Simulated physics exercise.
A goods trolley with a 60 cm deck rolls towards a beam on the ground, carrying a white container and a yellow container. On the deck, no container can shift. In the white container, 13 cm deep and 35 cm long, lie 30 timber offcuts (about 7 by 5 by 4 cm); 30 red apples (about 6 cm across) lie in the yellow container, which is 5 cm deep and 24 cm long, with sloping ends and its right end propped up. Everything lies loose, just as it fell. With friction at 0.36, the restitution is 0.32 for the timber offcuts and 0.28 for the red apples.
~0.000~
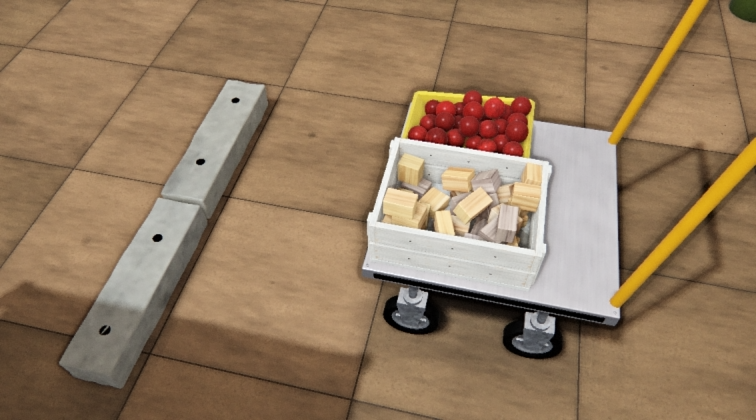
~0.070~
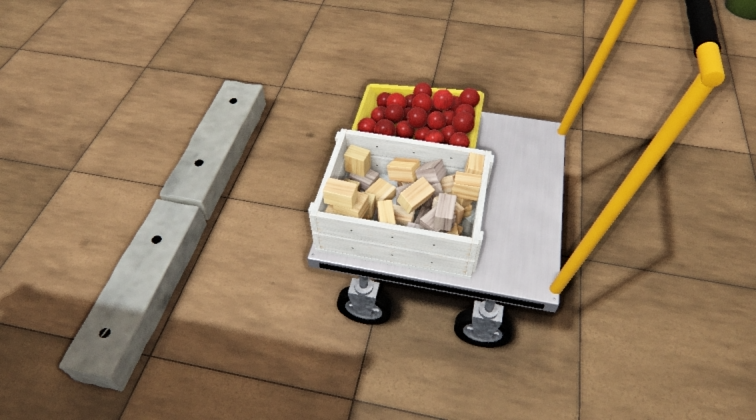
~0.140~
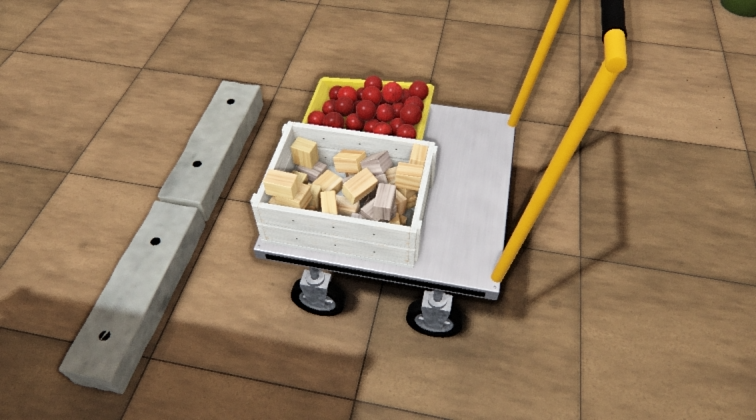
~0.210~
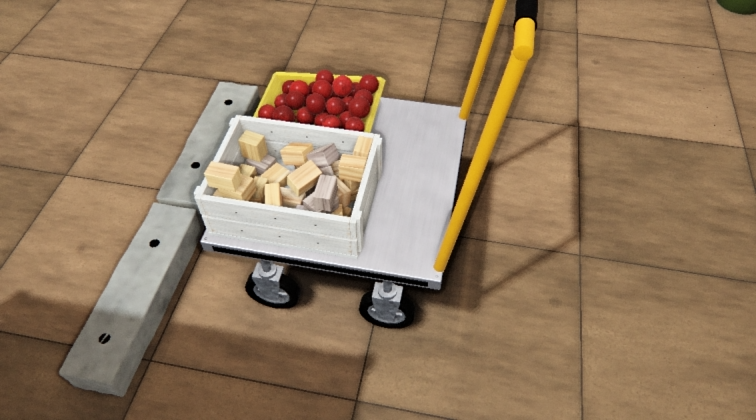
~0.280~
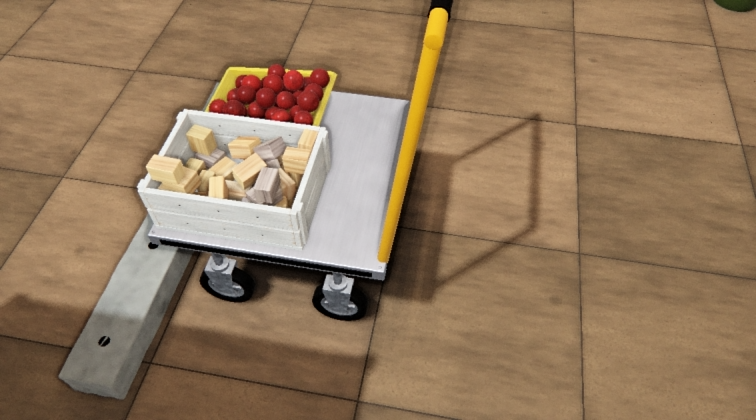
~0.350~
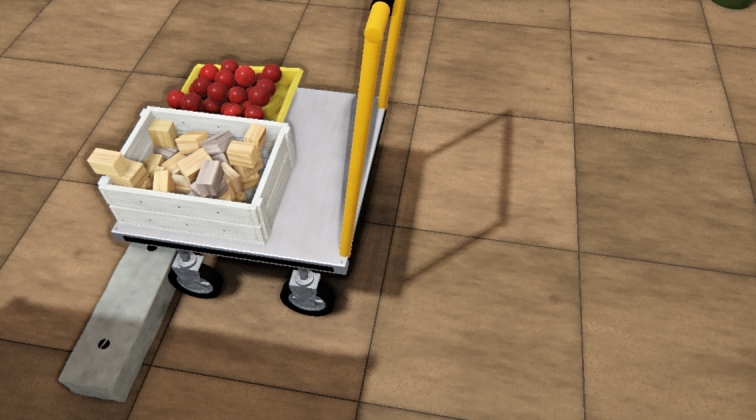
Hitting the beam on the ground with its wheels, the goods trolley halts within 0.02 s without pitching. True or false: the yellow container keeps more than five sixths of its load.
False.
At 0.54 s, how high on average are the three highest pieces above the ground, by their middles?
Mean height: Near 56 cm.
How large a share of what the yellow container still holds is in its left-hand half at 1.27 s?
Share in that half: About 100 %.
After 0.42 s, white container 29 in, 1 out and yellow container 29 in, 1 out.
After 0.54 s, white container 29 in, 1 out and yellow container 18 in, 12 out.
After 0.77 s, white container 29 in, 1 out and yellow container 17 in, 13 out.
When it is over (at 1.27 s), white container 29 in, 1 out and yellow container 16 in, 14 out. Asked share, 14 of 30, 47 per cent.
